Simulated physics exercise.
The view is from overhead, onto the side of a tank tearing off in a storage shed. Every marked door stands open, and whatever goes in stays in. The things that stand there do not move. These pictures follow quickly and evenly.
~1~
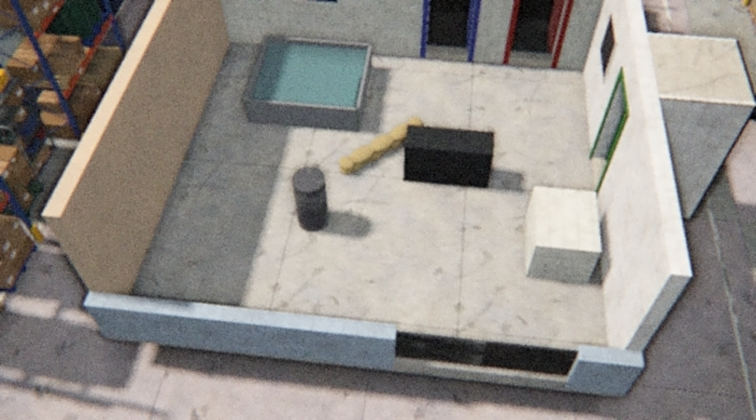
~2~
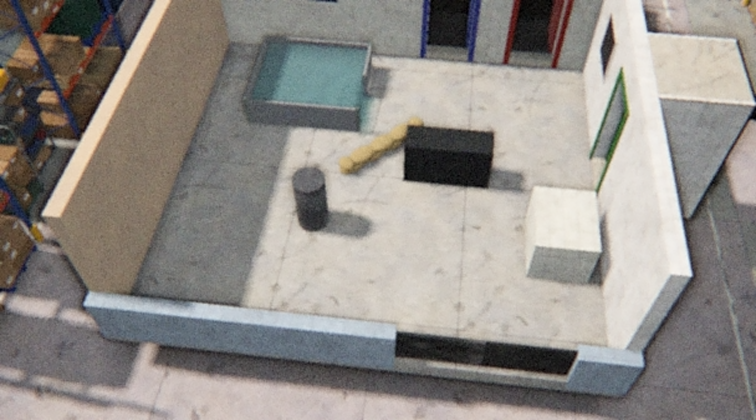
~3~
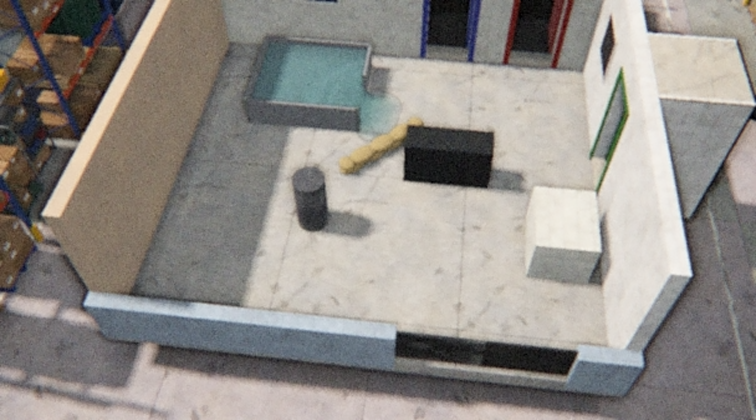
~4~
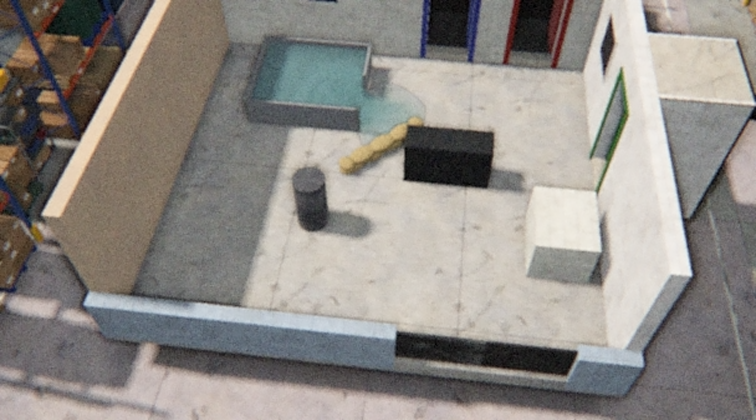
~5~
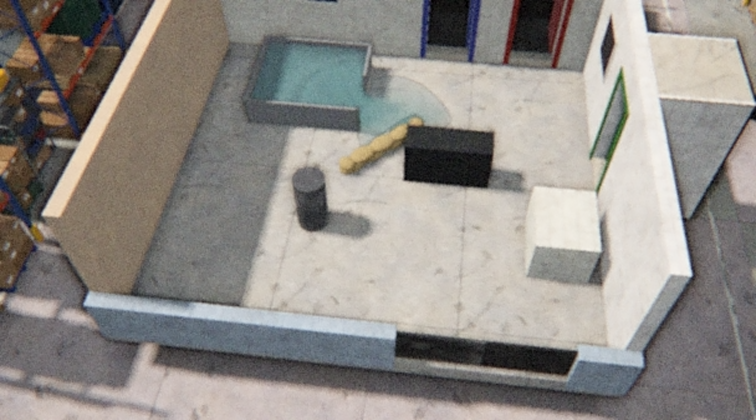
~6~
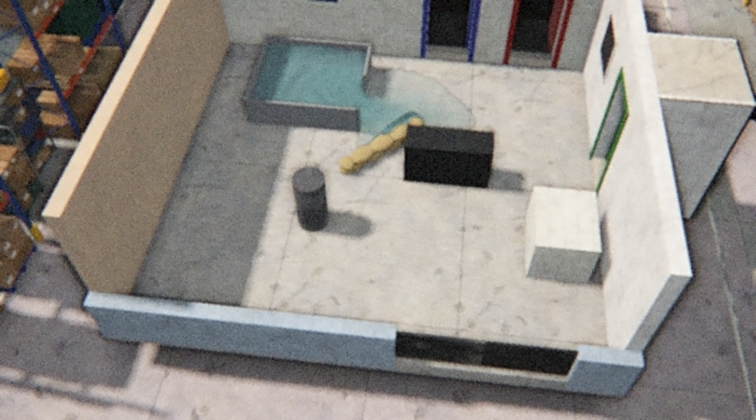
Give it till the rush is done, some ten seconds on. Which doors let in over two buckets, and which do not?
Result: The blue door receives no more than two buckets. The red door receives no more than two buckets. The green door receives no more than two buckets.
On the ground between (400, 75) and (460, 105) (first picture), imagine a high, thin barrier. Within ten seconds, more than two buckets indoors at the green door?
As for that door, the green one overshoots.
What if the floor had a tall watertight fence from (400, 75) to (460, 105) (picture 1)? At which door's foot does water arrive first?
I'd say the green one is first.
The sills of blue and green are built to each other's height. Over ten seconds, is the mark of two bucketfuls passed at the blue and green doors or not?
The blue door exceeds the limit and the green door remains below the limit.
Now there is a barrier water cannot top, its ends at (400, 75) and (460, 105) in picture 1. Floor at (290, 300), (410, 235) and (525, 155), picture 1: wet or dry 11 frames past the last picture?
First spared, then spared, then soaked.
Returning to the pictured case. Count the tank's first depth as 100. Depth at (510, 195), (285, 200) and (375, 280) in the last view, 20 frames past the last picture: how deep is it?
Approx. values, in order: 0 %, 2 %, 0 %.
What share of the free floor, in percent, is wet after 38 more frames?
It should be close to 55 %.
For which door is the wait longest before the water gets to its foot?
My answer is the green door.
A moment on, water covers 15 % of the floor; the blue door wet at the sill, nothing in, the red door not reached, the green door not reached.
Next, water covers 30 % of the floor; the blue door wet at the sill, nothing in, the red door wet at the sill, nothing in, the green door not reached.
Then, water covers 40 % of the floor; the blue door under two buckets in, the red door wet at the sill, nothing in, the green door wet at the sill, nothing in.
Later, water covers 55 % of the floor; the blue door under two buckets in, the red door wet at the sill, nothing in, the green door wet at the sill, nothing in.
In the end, water covers 90 % of the floor; the blue door under two buckets in, the red door wet at the sill, nothing in, the green door under two buckets in.
